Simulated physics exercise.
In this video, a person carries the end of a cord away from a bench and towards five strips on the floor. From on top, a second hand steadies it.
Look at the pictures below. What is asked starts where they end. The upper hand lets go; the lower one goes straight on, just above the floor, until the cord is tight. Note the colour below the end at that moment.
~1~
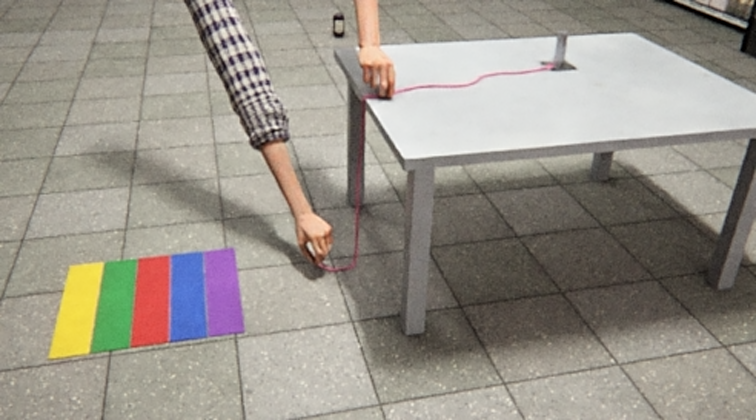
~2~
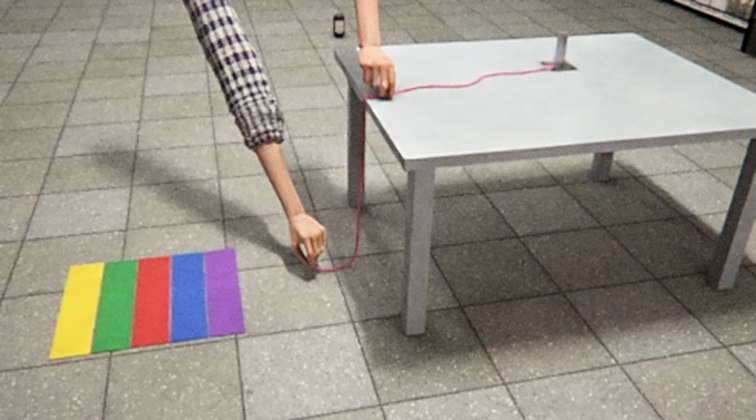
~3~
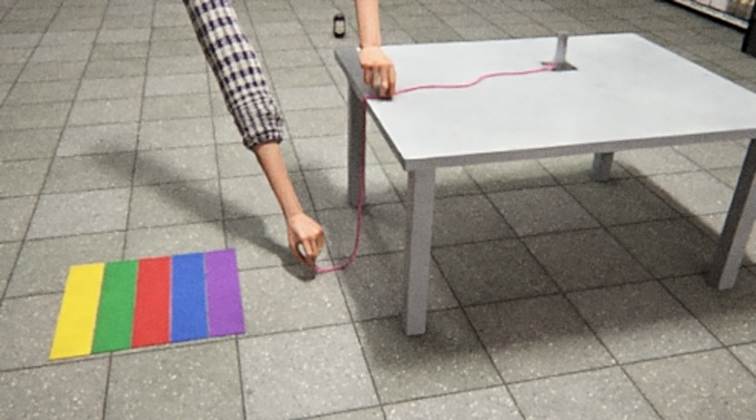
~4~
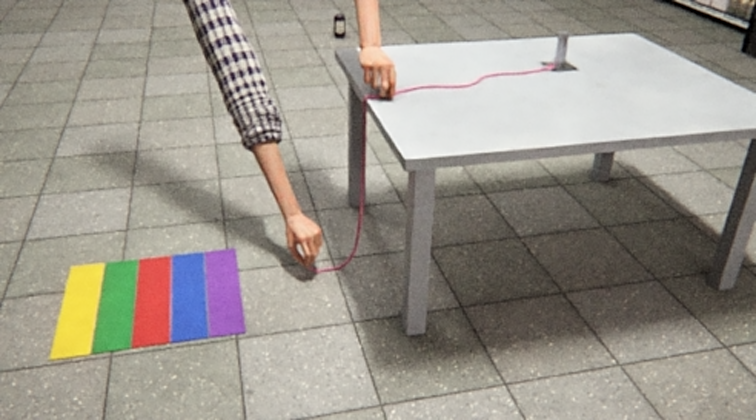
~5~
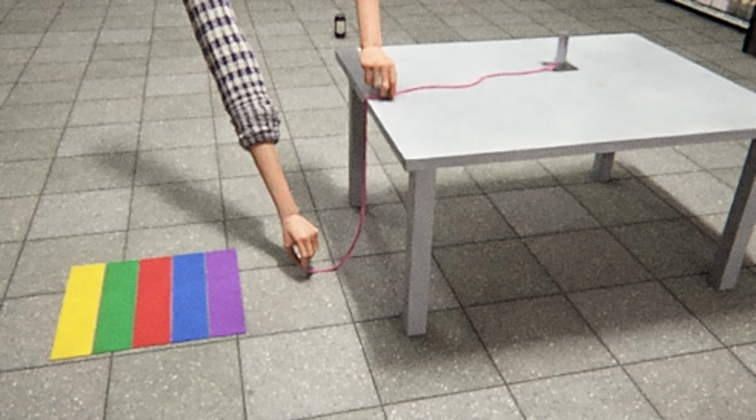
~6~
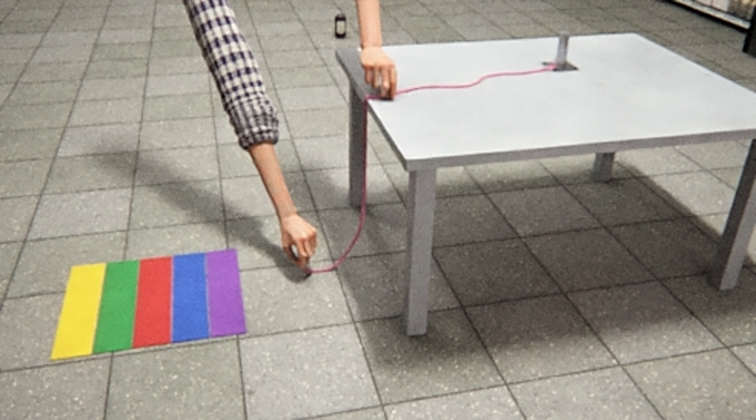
Colour below: Blue.
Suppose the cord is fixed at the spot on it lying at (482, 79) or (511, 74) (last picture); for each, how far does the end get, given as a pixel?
Roughly (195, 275) and (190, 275).
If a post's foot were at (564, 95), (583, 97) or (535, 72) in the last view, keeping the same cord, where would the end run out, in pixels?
First try about (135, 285), second about (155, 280), third about (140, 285).
Soon after, end near (248, 271); short of the strips.
Then, end near (211, 275); over purple.
At full stretch, end near (189, 278); over blue. It gets as far as the blue strip.
